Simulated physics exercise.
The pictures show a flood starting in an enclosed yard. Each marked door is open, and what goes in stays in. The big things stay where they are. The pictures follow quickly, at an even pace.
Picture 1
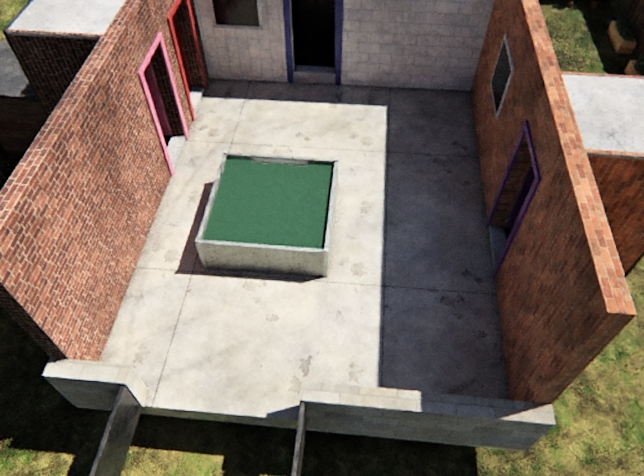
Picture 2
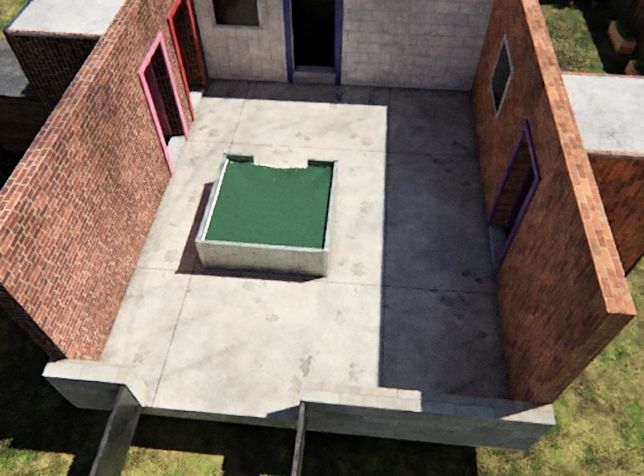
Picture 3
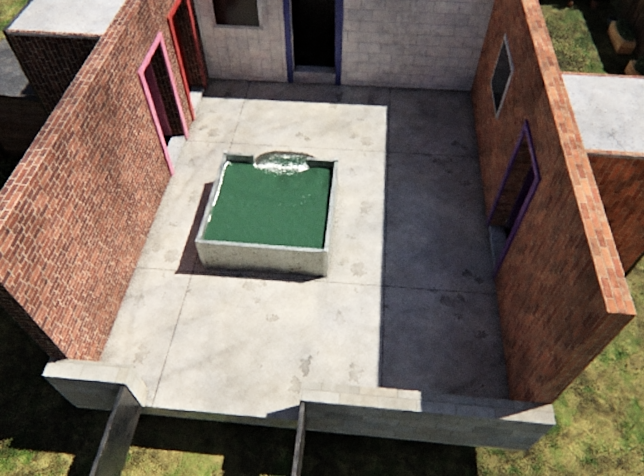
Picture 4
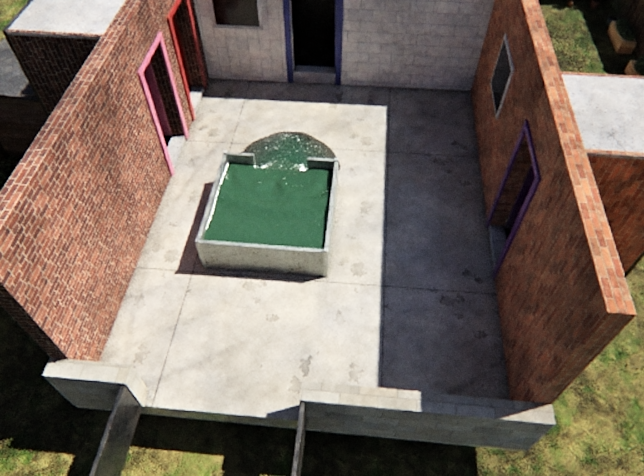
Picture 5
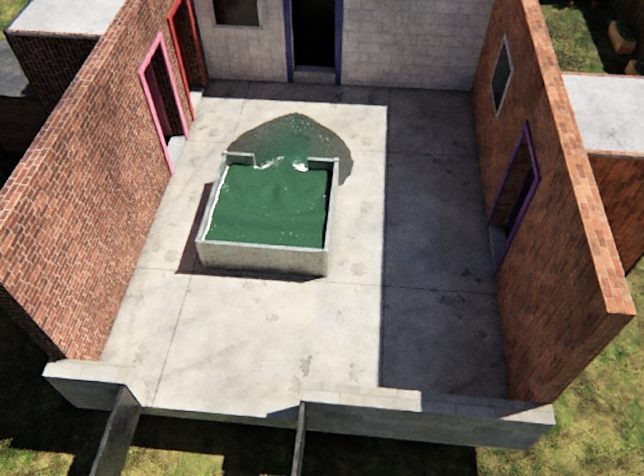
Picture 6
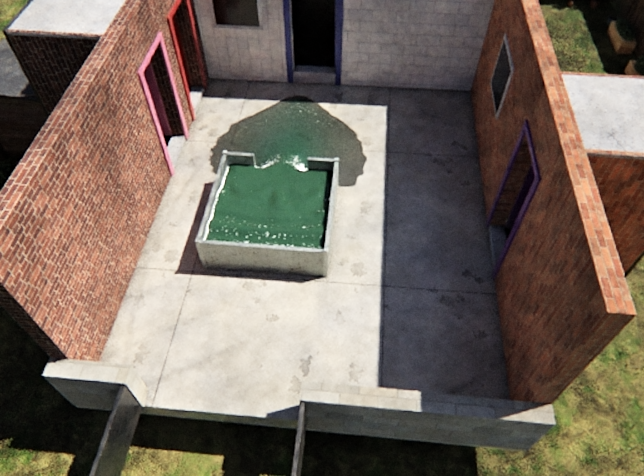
In the video, a gap opens in the far side of a low, square tank of green liquid in a brick-walled yard, and the liquid pours out, spreading across the pale concrete in a widening dark patch.
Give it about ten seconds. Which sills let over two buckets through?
In the end: The red door takes more than that; the purple door stays under that; the pink door stays under that; the blue door stays under that.
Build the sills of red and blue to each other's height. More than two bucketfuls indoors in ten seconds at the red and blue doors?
My reading: Red door takes less, blue door takes more.
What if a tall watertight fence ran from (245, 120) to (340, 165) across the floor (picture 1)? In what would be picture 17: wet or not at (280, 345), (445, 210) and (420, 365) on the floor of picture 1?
As listed: No water, flooded, clear.
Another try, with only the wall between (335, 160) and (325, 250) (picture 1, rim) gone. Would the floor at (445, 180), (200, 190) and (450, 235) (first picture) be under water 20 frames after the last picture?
One after the other: Flooded, free of water, covered.
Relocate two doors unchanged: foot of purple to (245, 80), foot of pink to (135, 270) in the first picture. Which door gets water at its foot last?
That is the pink-painted one.
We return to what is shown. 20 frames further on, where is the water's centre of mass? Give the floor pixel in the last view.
Roughly at (296, 155).
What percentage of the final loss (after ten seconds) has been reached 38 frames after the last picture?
About 50 per cent.
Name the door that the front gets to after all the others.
The purple door.
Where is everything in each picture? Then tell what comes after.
In the first picture, the open tank at (272, 201) is whole and still.
In the second picture, water pours out on the open tank's far side and has run to a hidden place.
In the third picture, water pours out on the open tank's far side and has run to a hidden place.
In the fourth picture, the front is at (280, 135), out from the gap on the open tank's far side.
In the fifth picture, water pours out on the open tank's far side and has run to (294, 116).
In the sixth picture, the front is at (294, 99), out from the gap on the open tank's far side.
A moment on, water covers 25 % of the floor; the red door not reached, the purple door not reached, the pink door not reached, the blue door wet at the sill, nothing in.
Next, water covers 30 % of the floor; the red door wet at the sill, nothing in, the purple door not reached, the pink door wet at the sill, nothing in, the blue door wet at the sill, nothing in.
Then, water covers 35 % of the floor; the red door over two buckets in, the purple door not reached, the pink door wet at the sill, nothing in, the blue door wet at the sill, nothing in.
Later, water covers 65 % of the floor; the red door over two buckets in, the purple door wet at the sill, nothing in, the pink door wet at the sill, nothing in, the blue door wet at the sill, nothing in.
In the end, water covers 95 % of the floor; the red door over two buckets in, the purple door wet at the sill, nothing in, the pink door wet at the sill, nothing in, the blue door wet at the sill, nothing in.
